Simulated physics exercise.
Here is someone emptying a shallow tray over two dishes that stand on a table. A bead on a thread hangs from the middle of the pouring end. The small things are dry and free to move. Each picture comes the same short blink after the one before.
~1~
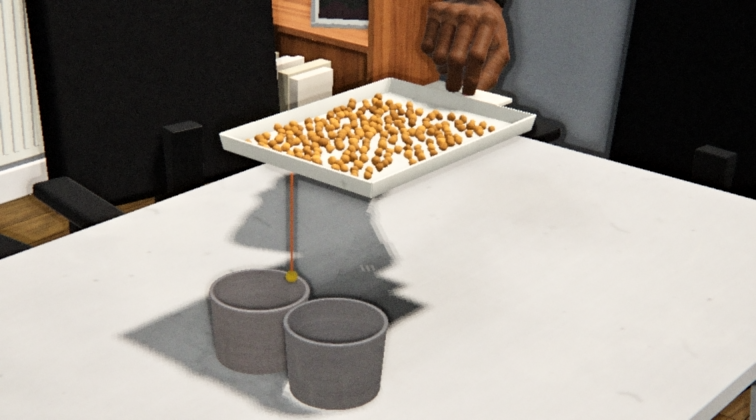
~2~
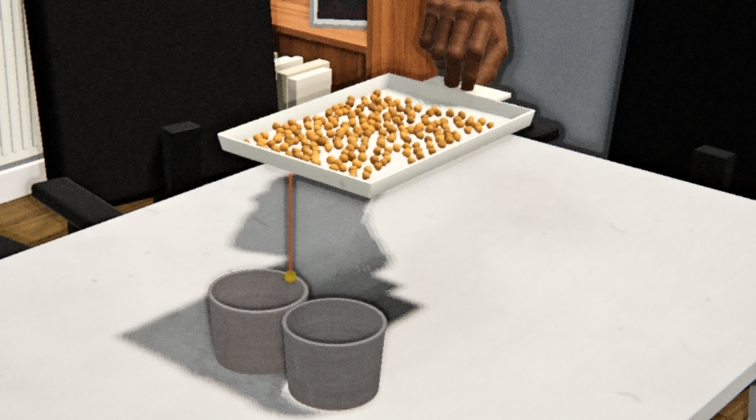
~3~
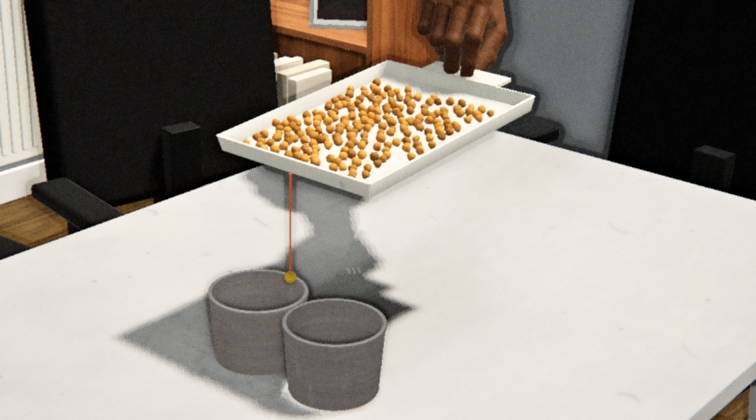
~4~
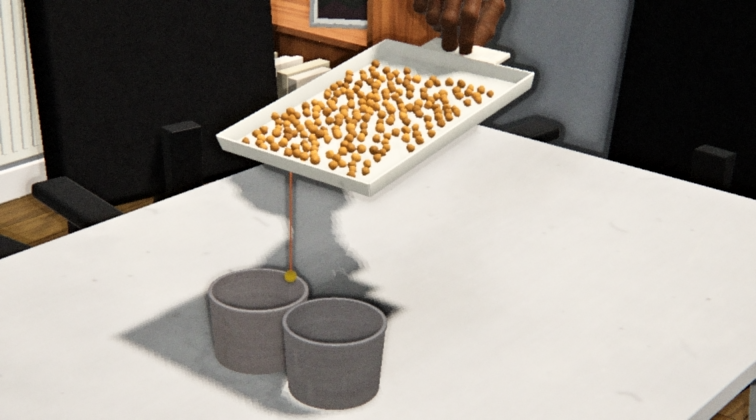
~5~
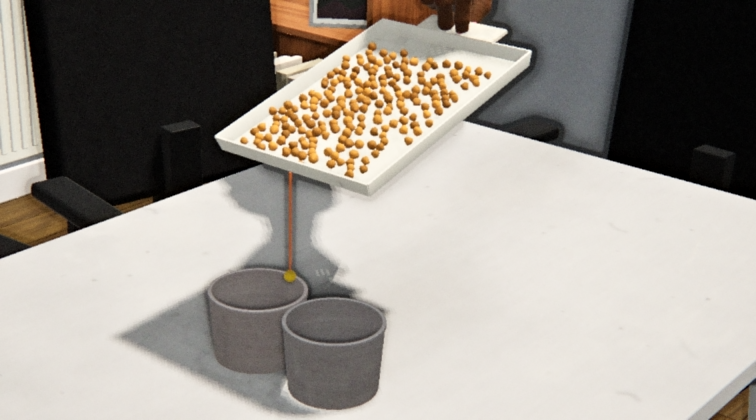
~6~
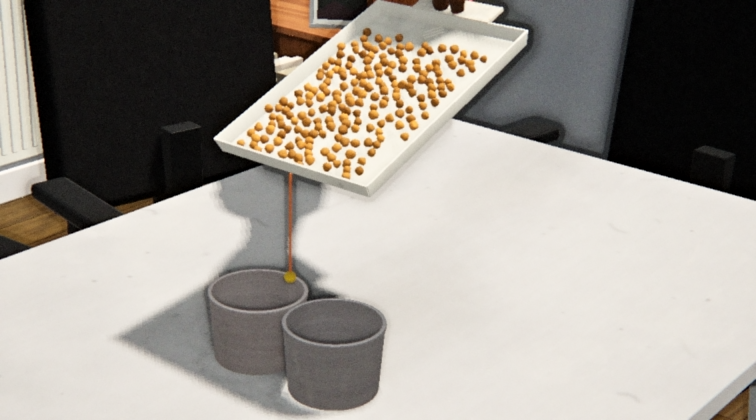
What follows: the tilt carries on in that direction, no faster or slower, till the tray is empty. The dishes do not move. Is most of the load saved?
In the dishes lies under half of it.
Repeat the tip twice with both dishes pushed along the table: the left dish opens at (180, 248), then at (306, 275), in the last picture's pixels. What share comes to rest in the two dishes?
About 10 and 0 per cent.
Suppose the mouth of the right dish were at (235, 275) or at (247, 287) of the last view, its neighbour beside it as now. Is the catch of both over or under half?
The first try: Less than half. The second: Not half.
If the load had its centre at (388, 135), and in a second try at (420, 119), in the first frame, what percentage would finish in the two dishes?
First some 40, then 40 per cent.
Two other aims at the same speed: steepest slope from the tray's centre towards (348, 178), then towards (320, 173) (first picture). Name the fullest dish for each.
First right, then the right dish.
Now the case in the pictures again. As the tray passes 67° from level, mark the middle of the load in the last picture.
At about (291, 137).
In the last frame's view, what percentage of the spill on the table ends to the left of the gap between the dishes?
Close to 90 per cent.
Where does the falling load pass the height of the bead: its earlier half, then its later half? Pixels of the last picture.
Around (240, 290) and then (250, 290).
Just after the last frame, tray tipped steeply; almost all on the tray; just a few outside both; about a tenth in the air.
A moment on, tray tipped past a quarter turn; roughly a third on the tray; just a few in the right dish; just a few in the left dish; roughly a quarter outside both; roughly half in the air.
Further on, tray tipped past a quarter turn; roughly a quarter in the right dish; roughly a quarter in the left dish; roughly two thirds outside both.
When it is over, tray tipped past a quarter turn; roughly a quarter in the right dish; roughly a quarter in the left dish; roughly two thirds outside both.
